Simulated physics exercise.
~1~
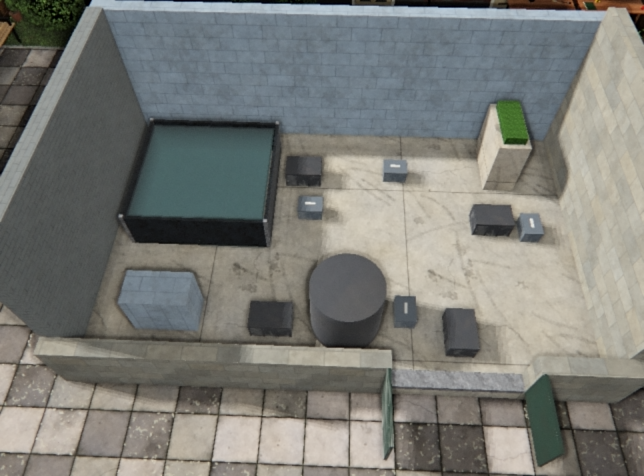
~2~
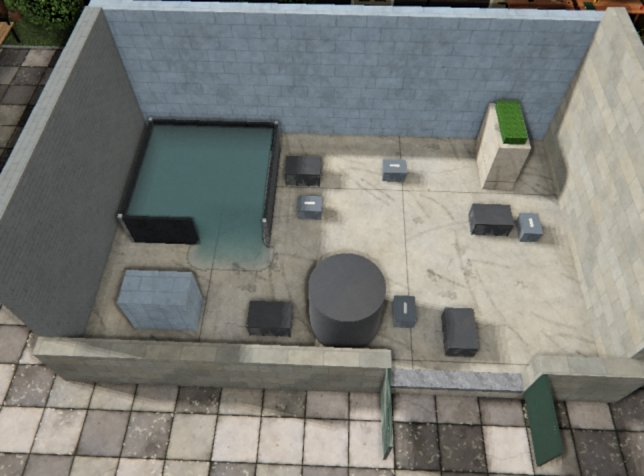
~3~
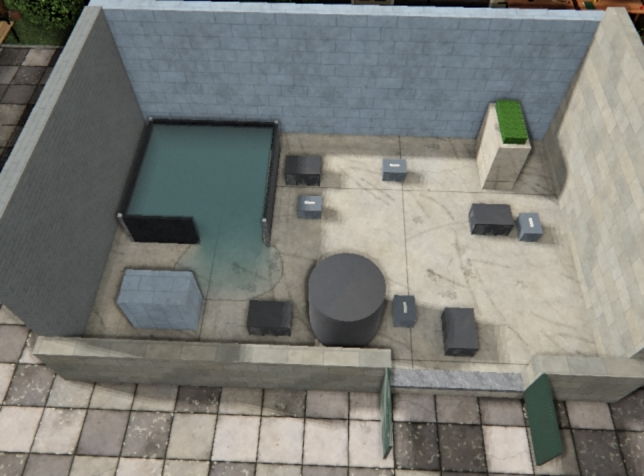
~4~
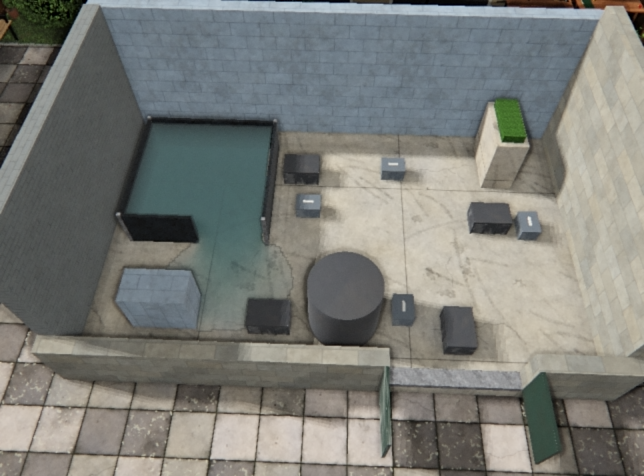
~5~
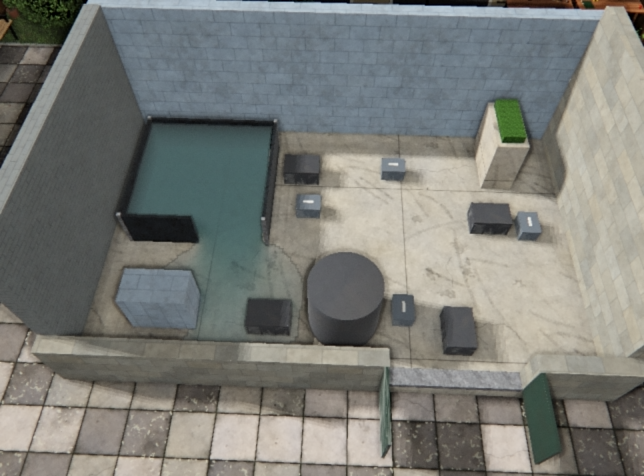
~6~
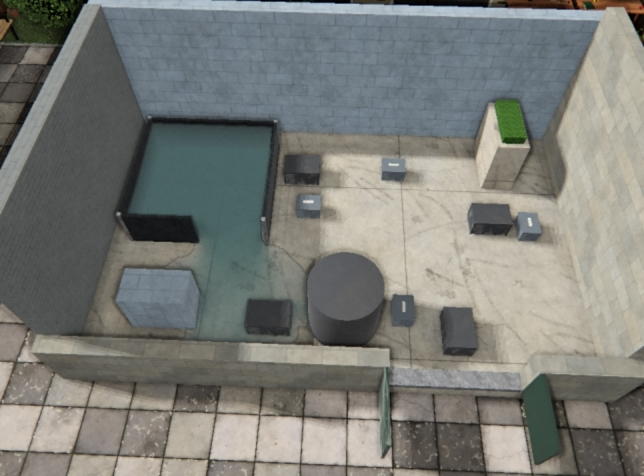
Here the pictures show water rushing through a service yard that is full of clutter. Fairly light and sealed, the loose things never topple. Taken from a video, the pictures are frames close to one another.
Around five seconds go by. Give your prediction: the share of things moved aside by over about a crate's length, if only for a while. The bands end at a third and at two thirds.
It stays in the bottom third.
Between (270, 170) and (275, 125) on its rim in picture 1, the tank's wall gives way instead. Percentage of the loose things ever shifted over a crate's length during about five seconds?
Roughly 50 %.
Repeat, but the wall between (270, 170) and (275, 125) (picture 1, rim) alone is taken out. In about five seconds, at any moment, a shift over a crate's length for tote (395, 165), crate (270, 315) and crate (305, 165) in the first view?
Well, in order they come out as beyond that mark, under that mark and beyond that mark.
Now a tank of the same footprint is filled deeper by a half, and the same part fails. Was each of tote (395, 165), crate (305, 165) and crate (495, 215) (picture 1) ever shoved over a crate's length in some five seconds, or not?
Taking them as listed, the first reached the mark, the second stopped before it and the third stopped before it.
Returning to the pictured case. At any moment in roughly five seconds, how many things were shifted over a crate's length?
Exactly 2.
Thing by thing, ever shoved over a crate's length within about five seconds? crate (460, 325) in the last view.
For that one: Shifted that much.
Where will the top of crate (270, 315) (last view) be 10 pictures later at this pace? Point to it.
Position: About (291, 333).
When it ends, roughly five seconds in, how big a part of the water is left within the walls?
98 %.
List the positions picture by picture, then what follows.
A crate at (270, 314) rests on the ground; a crate at (463, 328), on the bottom; 0 of 8 have shifted, in the first frame.
A crate at (270, 314) rests on the ground; a crate at (462, 328) rests on the ground; 0 of 8 have shifted, in the second frame.
A crate at (270, 313), on the bottom; a crate at (462, 327) rests on the ground; 0 of 8 have shifted, in the third frame.
A crate at (268, 312), on the bottom; a crate at (460, 326) rests on the ground; 0 of 8 have shifted, in the fourth frame.
A crate at (268, 312), on the bottom; a crate at (460, 326) rests on the ground; 0 of 8 have shifted, in the fifth frame.
A crate at (268, 313) rests on the ground; a crate at (460, 327) rests on the ground; 0 of 8 have shifted, in the sixth frame.
A moment on, 0 of 8 are well off their spots; 0 afloat.
Next, 1 of 8 are well off their spots; 1 afloat.
Later, 2 of 8 are well off their spots; 1 afloat.
In the end, 2 of 8 are well off their spots, and 2 have been at some point; 1 afloat.
